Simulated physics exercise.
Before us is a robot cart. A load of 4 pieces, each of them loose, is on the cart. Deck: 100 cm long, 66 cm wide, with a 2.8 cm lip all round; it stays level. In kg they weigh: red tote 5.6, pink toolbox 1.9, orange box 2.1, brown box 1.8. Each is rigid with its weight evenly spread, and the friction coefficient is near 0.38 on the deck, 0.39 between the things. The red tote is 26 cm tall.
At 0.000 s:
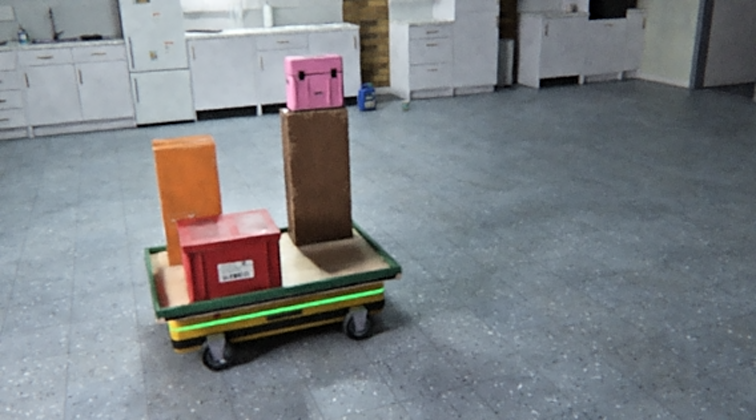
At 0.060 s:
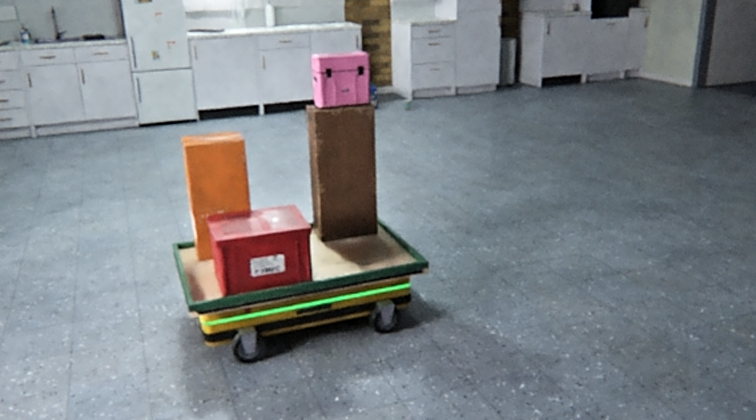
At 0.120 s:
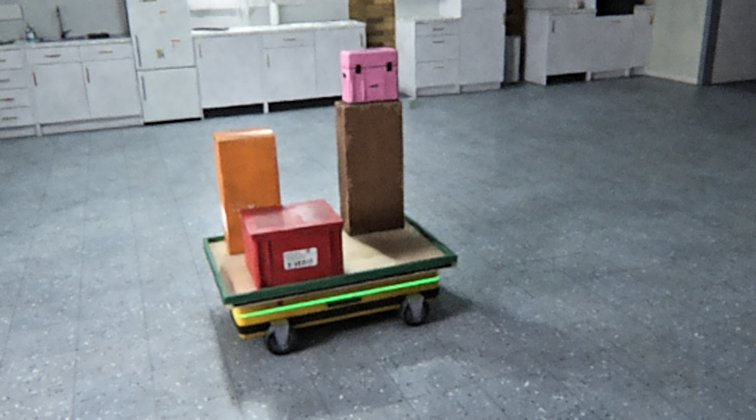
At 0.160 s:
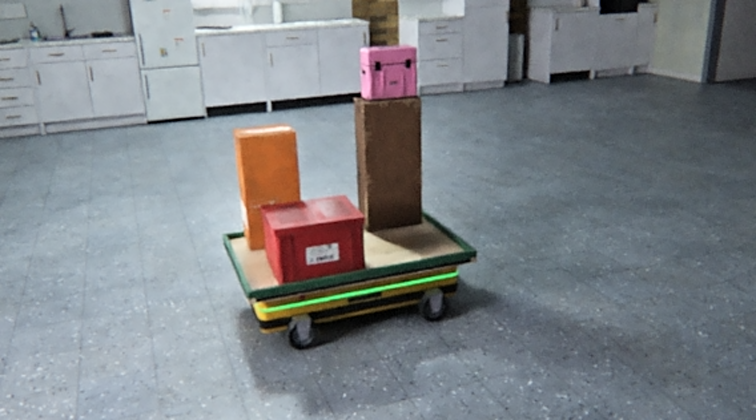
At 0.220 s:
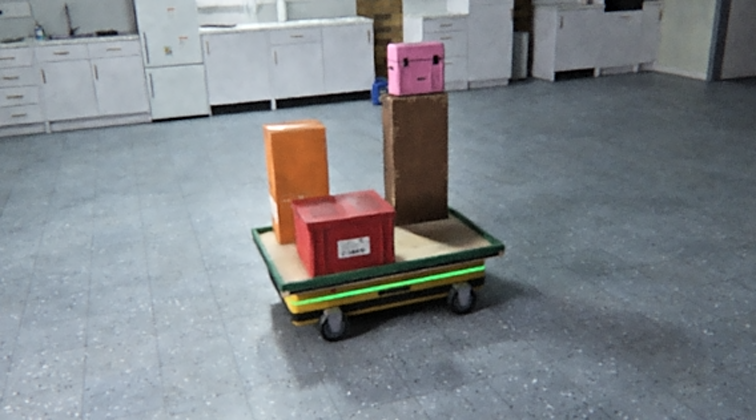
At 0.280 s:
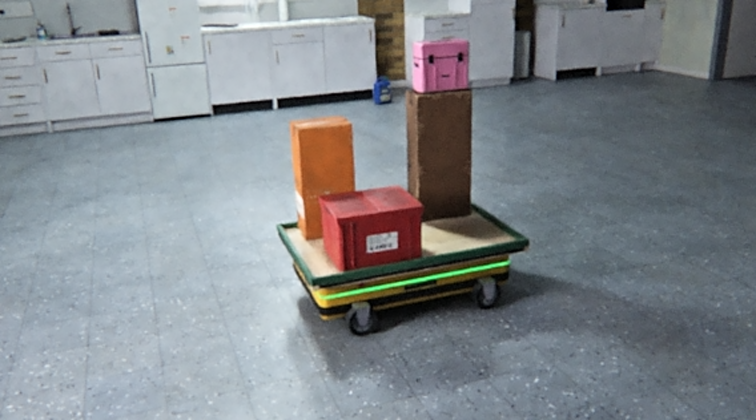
Robot cart carrying a red tote, an orange box and a pink toolbox atop a tall brown box, rolling rightward across grey floor.
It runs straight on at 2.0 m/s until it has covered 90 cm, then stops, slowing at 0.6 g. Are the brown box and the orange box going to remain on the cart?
The brown box gets thrown off; the orange box remains on the deck.
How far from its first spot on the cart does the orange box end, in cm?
Some 20 cm.
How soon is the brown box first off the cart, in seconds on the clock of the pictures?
Near 0.9 s.
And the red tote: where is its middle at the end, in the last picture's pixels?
Near (541, 201).
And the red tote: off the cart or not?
The red tote is still on the cart.
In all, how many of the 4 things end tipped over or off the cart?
That comes to 2.
After 0.68 s, cart 120 cm along; brown box leaning 8° near (557, 136); orange box slid 6 cm near (455, 160); pink toolbox leaning 8°.
After 0.88 s, cart 124 cm along, stopped; pink toolbox now off the cart; brown box leaning 29° near (584, 130); orange box slid 18 cm near (483, 156).
After 1.18 s, cart 124 cm along, stopped; brown box now off the cart; orange box slid 21 cm near (487, 156); red tote slid 20 cm.
At rest (1.8 s), off the cart, pink toolbox and brown box; not toppled but over 10 cm from the start, red tote and orange box. In the last view, brown box near (633, 183), orange box near (487, 156).
